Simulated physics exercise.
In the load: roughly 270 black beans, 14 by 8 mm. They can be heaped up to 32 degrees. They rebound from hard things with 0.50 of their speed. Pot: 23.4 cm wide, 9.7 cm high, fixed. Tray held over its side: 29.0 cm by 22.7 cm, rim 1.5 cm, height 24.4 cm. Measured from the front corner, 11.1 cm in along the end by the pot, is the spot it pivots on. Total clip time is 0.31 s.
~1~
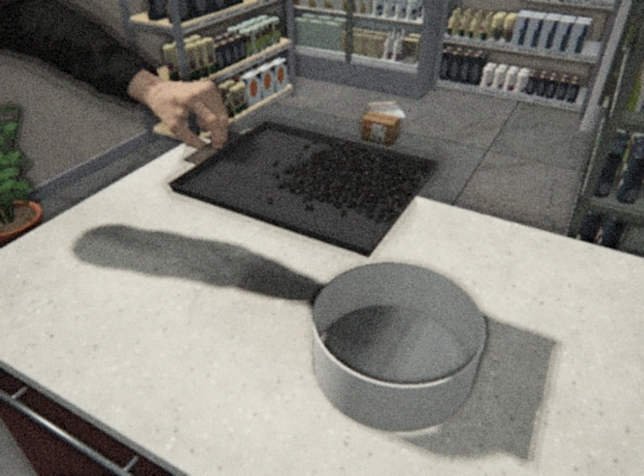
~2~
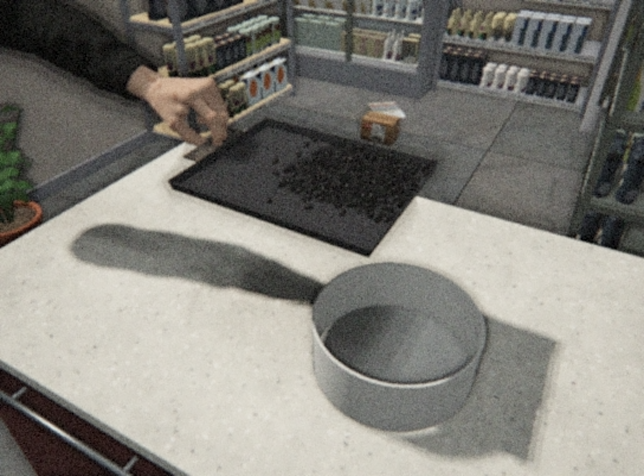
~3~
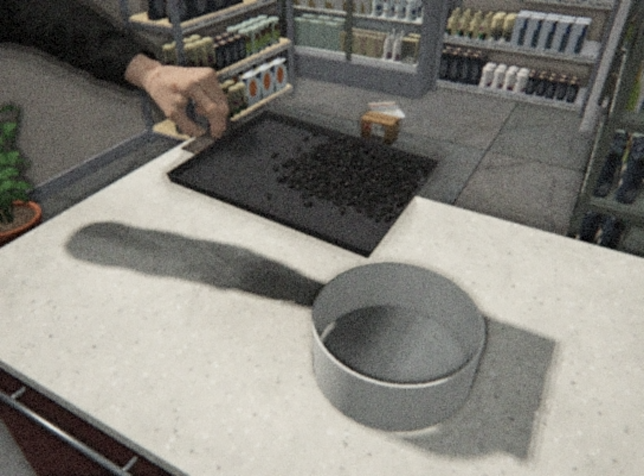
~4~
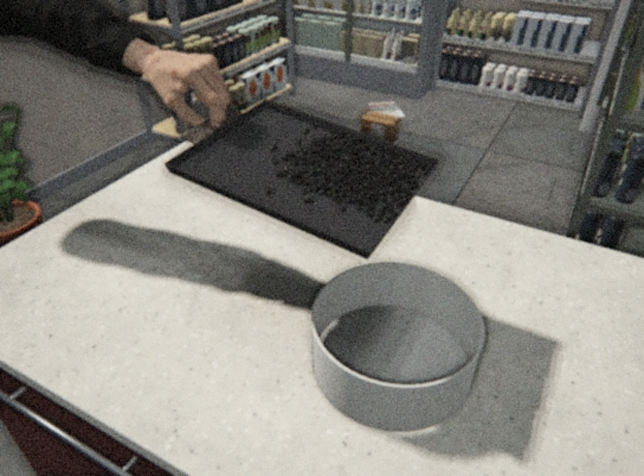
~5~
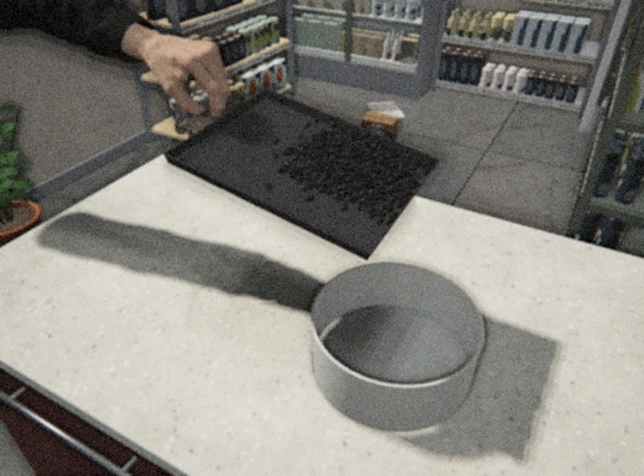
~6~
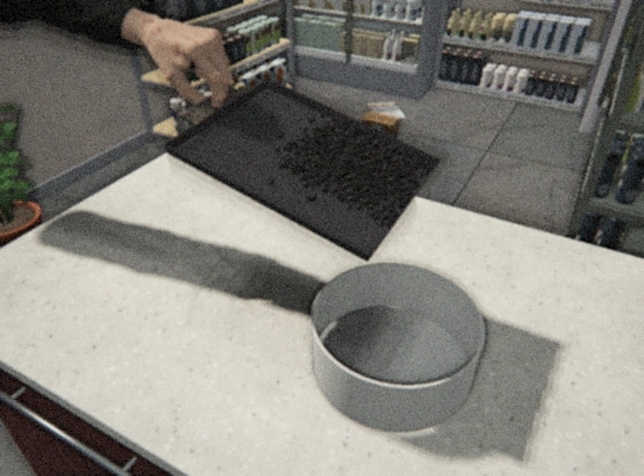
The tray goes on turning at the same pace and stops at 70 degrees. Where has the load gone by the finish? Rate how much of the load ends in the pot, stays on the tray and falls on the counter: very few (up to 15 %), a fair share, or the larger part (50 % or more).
Pot: The larger part; left on the tray: A fair share; counter: Very few.
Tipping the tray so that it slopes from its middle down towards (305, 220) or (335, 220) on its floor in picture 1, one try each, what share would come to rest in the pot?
About 70 and 90 per cent.
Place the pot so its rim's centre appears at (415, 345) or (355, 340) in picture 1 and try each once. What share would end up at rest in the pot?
65 and 50 %.
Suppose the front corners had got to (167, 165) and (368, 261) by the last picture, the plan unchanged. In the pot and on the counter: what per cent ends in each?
Pot: 90, counter: 0.
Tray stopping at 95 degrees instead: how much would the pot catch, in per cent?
I'd expect some 95 per cent in the pot.
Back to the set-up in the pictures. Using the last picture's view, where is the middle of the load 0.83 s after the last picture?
Estimated centre of load: Around (399, 191).
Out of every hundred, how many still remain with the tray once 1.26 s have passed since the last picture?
45 %, give or take.
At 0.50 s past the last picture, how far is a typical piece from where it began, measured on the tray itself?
Displacement on the tray: Roughly 3 cm.
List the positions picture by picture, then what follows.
Tray tilt 0 degrees, front corners at (172, 183) and (369, 247); middle of the pieces at (356, 176); pot at (397, 316), in the first frame.
Tray tilt 1 degrees, front corners at (171, 180) and (369, 247); middle of the pieces at (356, 175), in the second frame.
Tray tilt 4 degrees, front corners at (170, 173) and (369, 249), lowest corner right front; middle of the pieces at (356, 173), in the third frame.
Tray tilt 7 degrees, front corners at (168, 163) and (369, 250), lowest corner right front; middle of the pieces at (356, 169), in the fourth frame.
Tray tilt 10 degrees, front corners at (167, 153) and (370, 251), lowest corner right front; middle of the pieces at (357, 166), in the fifth frame.
Tray tilt 14 degrees, front corners at (167, 144) and (370, 253), lowest corner right front; middle of the pieces at (358, 163); pot at (397, 317), in the sixth frame.
Then, 0.50 s after the last picture, tilt 40 degrees; the tray holds 100 %, the pot 0 %.
Then, 0.83 s after the last picture, tilt 58 degrees; the tray holds 95 %, the pot 5 %.
Then, 1.26 s after the last picture, tilt 70 degrees; the tray holds 45 %, the pot 40 %.
In the end, pot 65 %, tray 30 %, counter 5 %.
